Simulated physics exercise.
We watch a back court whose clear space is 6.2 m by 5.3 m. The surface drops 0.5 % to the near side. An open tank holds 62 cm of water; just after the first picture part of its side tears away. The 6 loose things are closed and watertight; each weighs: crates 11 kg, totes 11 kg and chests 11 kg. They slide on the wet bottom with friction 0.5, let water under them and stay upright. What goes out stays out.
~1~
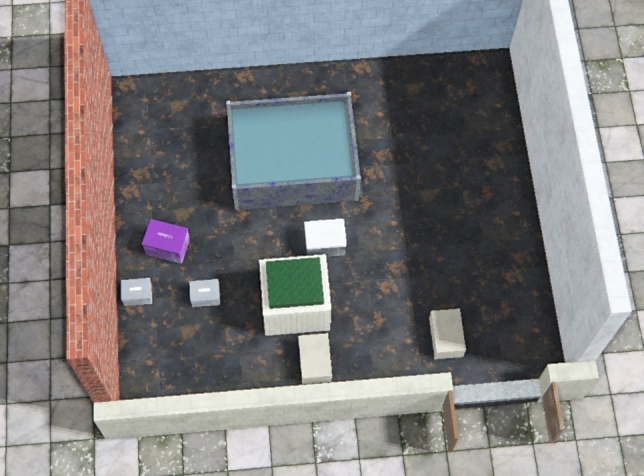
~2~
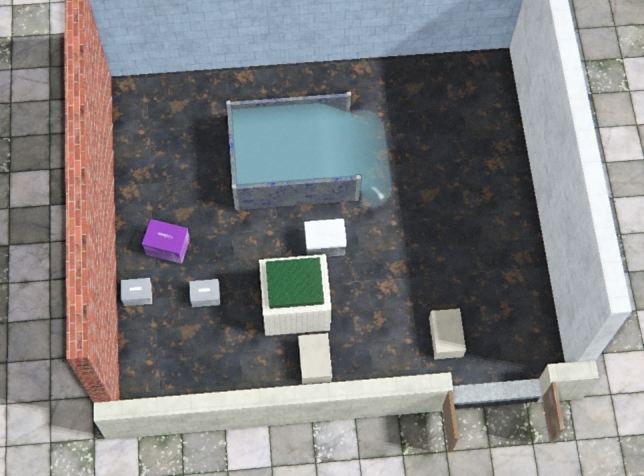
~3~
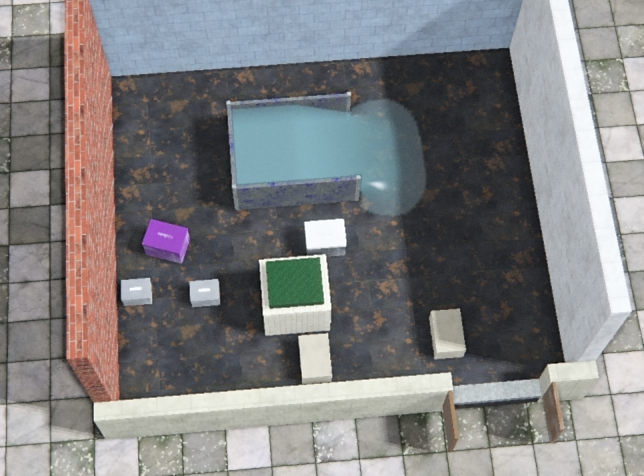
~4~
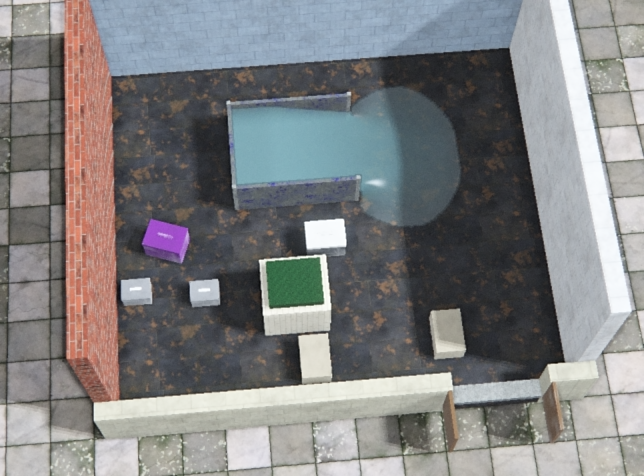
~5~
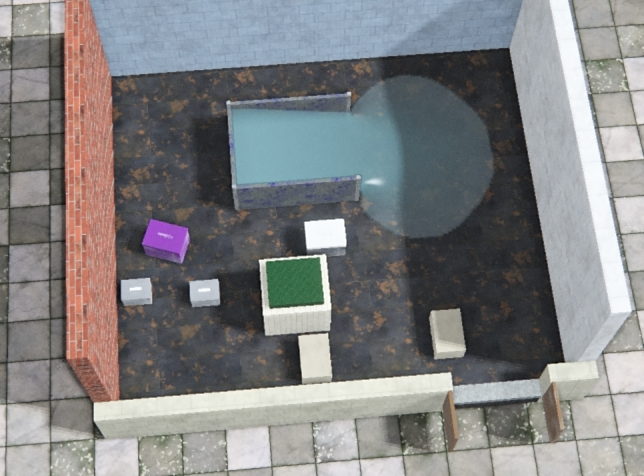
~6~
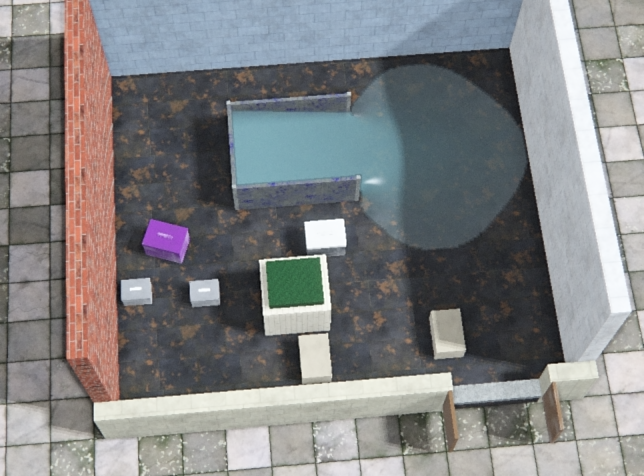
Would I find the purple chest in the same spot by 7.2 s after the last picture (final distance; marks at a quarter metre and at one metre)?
Purple chest barely shifts.
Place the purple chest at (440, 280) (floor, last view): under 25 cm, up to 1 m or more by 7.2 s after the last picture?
It ends far away.
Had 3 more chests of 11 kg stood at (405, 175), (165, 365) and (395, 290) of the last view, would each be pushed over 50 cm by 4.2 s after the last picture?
In turn: Past it, short of it, short of it.
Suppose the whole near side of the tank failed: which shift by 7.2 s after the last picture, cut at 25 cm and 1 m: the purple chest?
Then the purple chest ends far away.
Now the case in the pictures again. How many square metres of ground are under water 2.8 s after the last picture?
About 15 m2.
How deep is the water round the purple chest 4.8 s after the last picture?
About 0 cm.
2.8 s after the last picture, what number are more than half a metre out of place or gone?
By then 0.
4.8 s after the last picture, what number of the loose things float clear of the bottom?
0 of them.
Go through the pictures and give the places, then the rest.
The purple chest at (165, 236) rests on the ground; 2.3 m2 under water; 0 of 6 have shifted, in the first frame.
The purple chest at (165, 236), on the bottom; water covers 3.0 m2; 0 of 6 have shifted, in the second frame.
The purple chest at (165, 236), on the bottom; 4.0 m2 under water; 0 of 6 have shifted, in the third frame.
The purple chest at (165, 236), on the bottom; water covers 5.2 m2; 0 of 6 have shifted, in the fourth frame.
The purple chest at (165, 236), on the bottom; water covers 6.6 m2; 0 of 6 have shifted, in the fifth frame.
The purple chest at (165, 236) rests on the ground; 8.2 m2 under water; 0 of 6 have shifted, in the sixth frame.
Then, 0.9 s after the last picture the purple chest is near (165, 236), 0.0 m from its start, aground; 0 of 6 are out; 0 afloat.
Then, 2.8 s after the last picture the purple chest is near (165, 236), 0.0 m from its start, aground; 0 of 6 are out; 0 afloat.
Then, 4.8 s after the last picture the purple chest is near (165, 236), 0.0 m from its start, aground; 0 of 6 are out; 0 afloat.
Then, 7.2 s after the last picture the purple chest is near (165, 236), 0.0 m from its start, aground; 0 of 6 are out; 1 afloat.
